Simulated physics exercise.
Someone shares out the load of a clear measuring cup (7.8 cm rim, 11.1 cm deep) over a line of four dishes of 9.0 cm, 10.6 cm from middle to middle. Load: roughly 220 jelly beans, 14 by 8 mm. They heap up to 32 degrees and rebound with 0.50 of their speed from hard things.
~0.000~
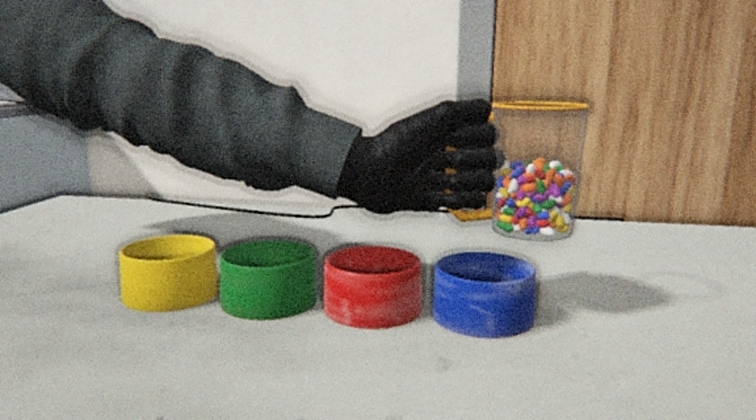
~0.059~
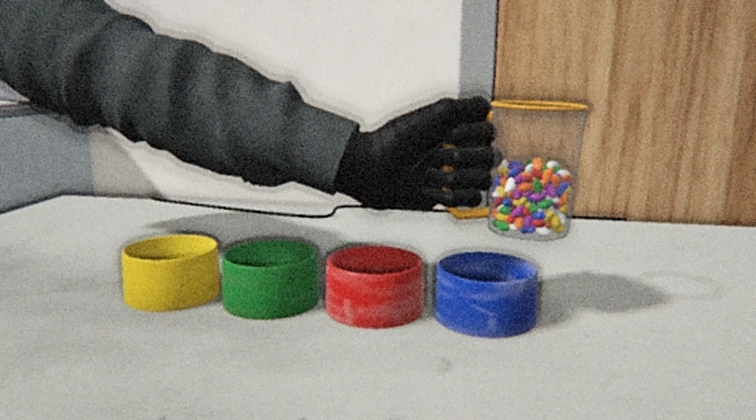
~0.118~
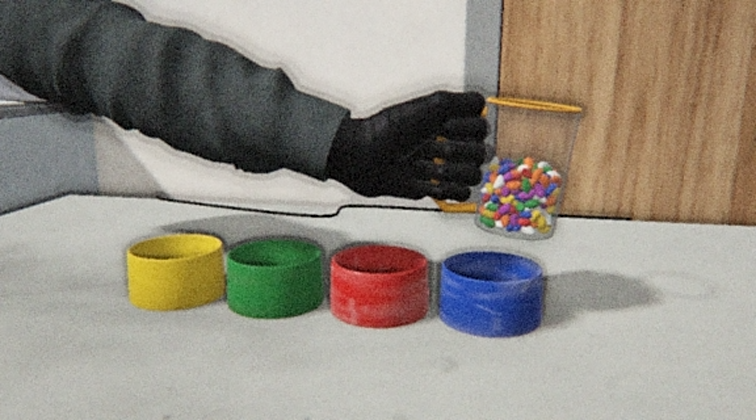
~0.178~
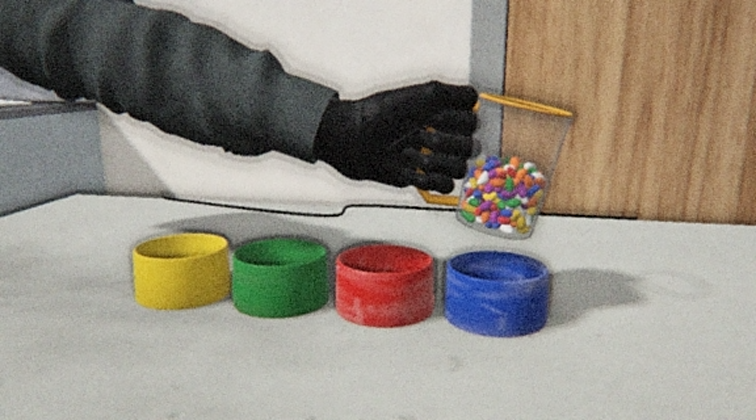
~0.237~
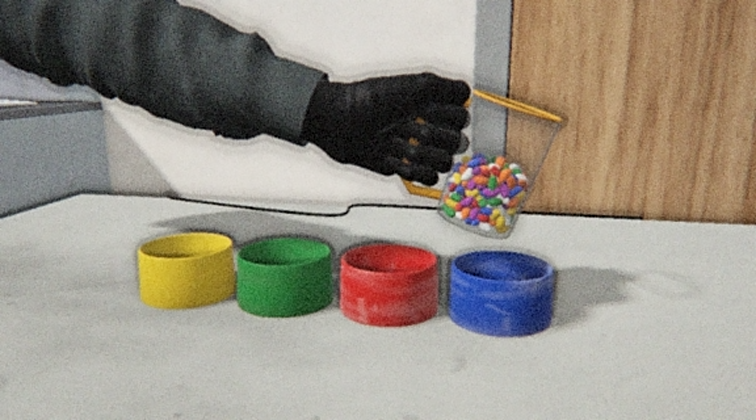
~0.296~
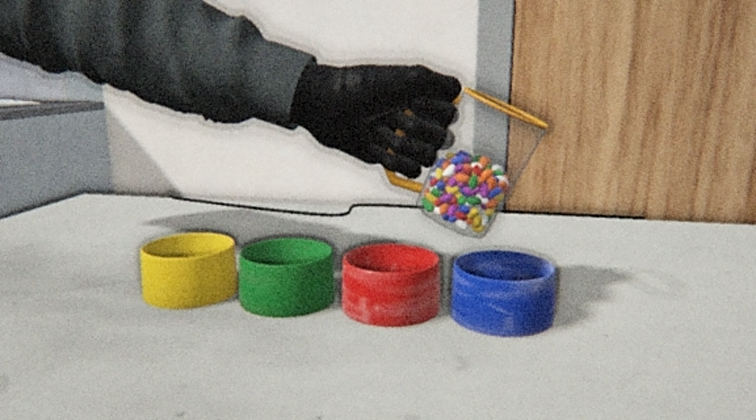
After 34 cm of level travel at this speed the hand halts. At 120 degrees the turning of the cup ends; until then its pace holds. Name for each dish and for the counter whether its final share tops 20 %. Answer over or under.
Red: Under, blue: Under, green: Over, yellow: Under, counter: Under.
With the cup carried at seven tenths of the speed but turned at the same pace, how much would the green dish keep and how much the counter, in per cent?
Green 50, counter 30.
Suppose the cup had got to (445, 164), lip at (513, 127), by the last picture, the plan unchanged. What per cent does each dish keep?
Red 0, blue 0, green 100, yellow 0.
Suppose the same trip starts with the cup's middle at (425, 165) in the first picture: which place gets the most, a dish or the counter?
Most goes to: Yellow.
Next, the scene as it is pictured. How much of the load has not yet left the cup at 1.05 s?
Roughly 100 per cent.
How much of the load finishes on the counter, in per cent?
Roughly 0 per cent.
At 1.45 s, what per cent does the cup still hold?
Some 50 per cent of the load.
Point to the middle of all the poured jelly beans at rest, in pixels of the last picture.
At about (286, 275).
Then, at 0.75 s, tilt 70 degrees; cup holds 100 %.
Then, at 1.05 s, tilt 101 degrees; cup holds 100 %.
After 1.45 s, tilt 120 degrees; cup holds 50 %, green 50 %.
By 2.2 s all is still; red 0 %, blue 0 %, green 100 %, yellow 0 %, counter 0 %.
